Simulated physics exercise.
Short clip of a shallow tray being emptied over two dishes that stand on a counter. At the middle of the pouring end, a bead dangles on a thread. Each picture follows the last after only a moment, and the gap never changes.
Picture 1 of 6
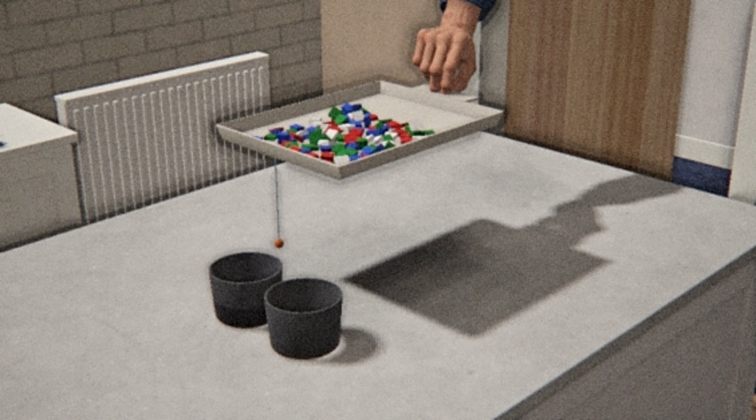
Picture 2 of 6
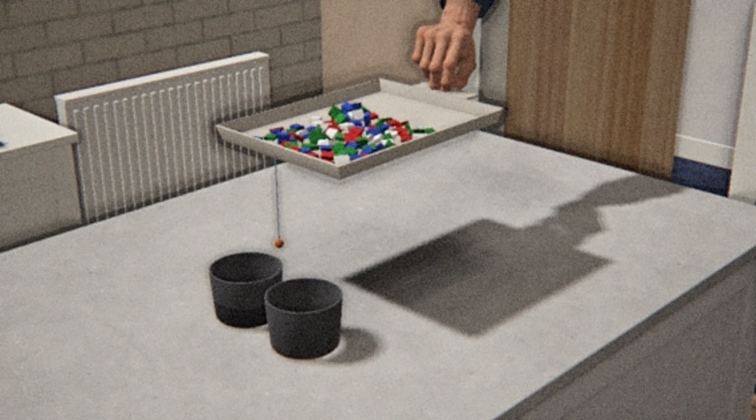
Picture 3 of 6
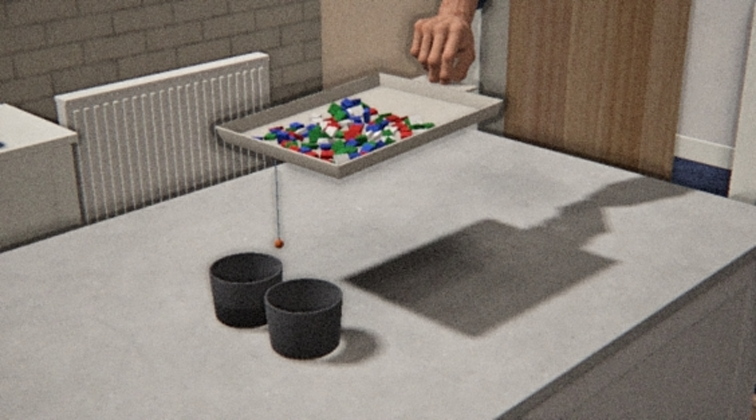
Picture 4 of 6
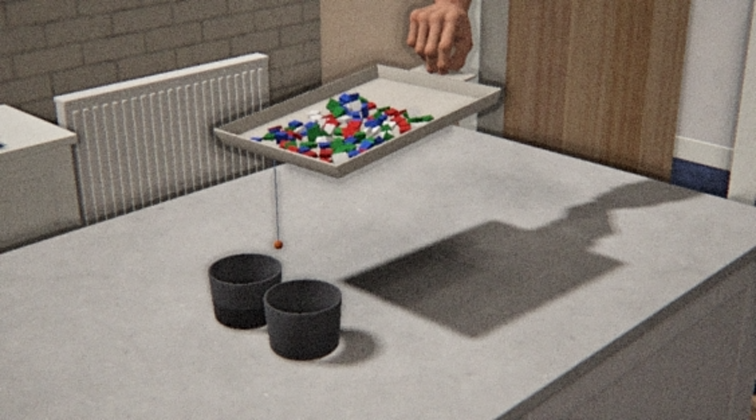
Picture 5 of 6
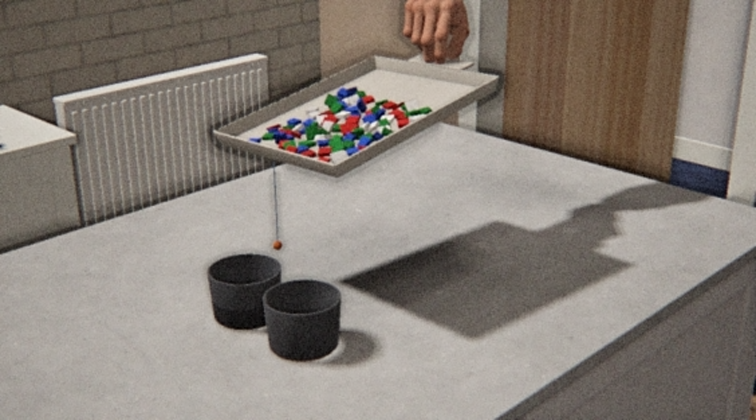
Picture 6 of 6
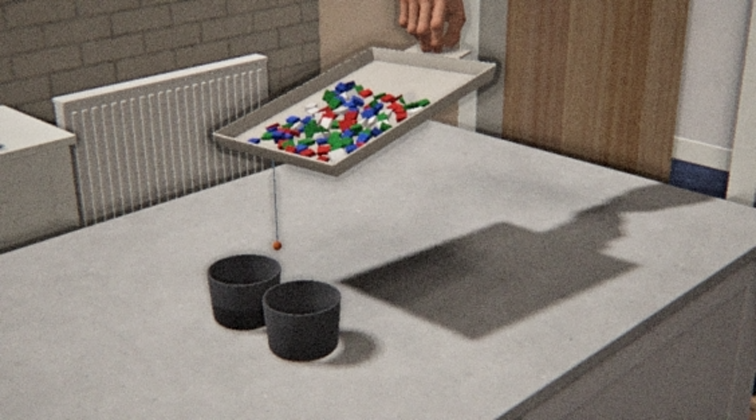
On a pale counter in a room with a brick wall and radiator, a hand holds a shallow tray of colourful mosaic tiles above two dark dishes, a bead dangling on a thread beneath it. The tray starts level, then slowly tilts slightly, its left corner lowest, while the dishes stay still.
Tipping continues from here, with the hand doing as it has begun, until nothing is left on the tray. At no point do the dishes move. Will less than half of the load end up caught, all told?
Yes: The greater share ends up outside the dishes.
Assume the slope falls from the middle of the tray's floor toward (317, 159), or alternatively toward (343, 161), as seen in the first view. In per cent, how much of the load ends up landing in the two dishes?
For the first aim it is 70 in a hundred, for the second 20 in a hundred.
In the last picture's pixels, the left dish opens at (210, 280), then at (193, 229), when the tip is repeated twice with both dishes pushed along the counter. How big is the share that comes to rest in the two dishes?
Roughly 20% the first time and 40% the second time.
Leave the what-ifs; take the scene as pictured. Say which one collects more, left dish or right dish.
Of the two, the left-side one is the fuller.
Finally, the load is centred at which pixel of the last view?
Somewhere around (213, 299) in the final view.
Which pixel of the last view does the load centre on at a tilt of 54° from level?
About (279, 123).
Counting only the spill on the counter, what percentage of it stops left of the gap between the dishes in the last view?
Near 100 in a hundred.
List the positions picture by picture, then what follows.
The first picture shows corners of the pouring end at (222, 125) and (339, 164), level; middle of the load at (342, 138), mosaic tiles; left dish at (218, 298); right dish at (275, 328); bead on its thread at (279, 244).
The second picture shows corners of the pouring end at (222, 125) and (339, 164), level; middle of the load at (342, 137).
The third picture shows corners of the pouring end at (221, 126) and (338, 164), tipped barely, lowest at the left corner; middle of the load at (341, 135).
The fourth picture shows corners of the pouring end at (220, 129) and (337, 163), tipped a little, lowest at the left corner; middle of the load at (340, 132).
The fifth picture shows corners of the pouring end at (219, 131) and (335, 163), tipped a little, lowest at the left corner; middle of the load at (339, 128).
The sixth picture shows corners of the pouring end at (218, 133) and (333, 162), tipped a little, lowest at the left corner; middle of the load at (337, 125); left dish at (216, 300); right dish at (273, 330).
Soon after the last picture, tray tipped steeply; all on the tray.
A little later, tray tipped right over; most on the tray; a small part in the left dish; a small part outside both; a stray few in the air.
Later still, tray tipped past a quarter turn; a stray few in the right dish; about a quarter in the left dish; about two thirds outside both.
At rest, tray tipped past a quarter turn; a stray few in the right dish; about a quarter in the left dish; about two thirds outside both.
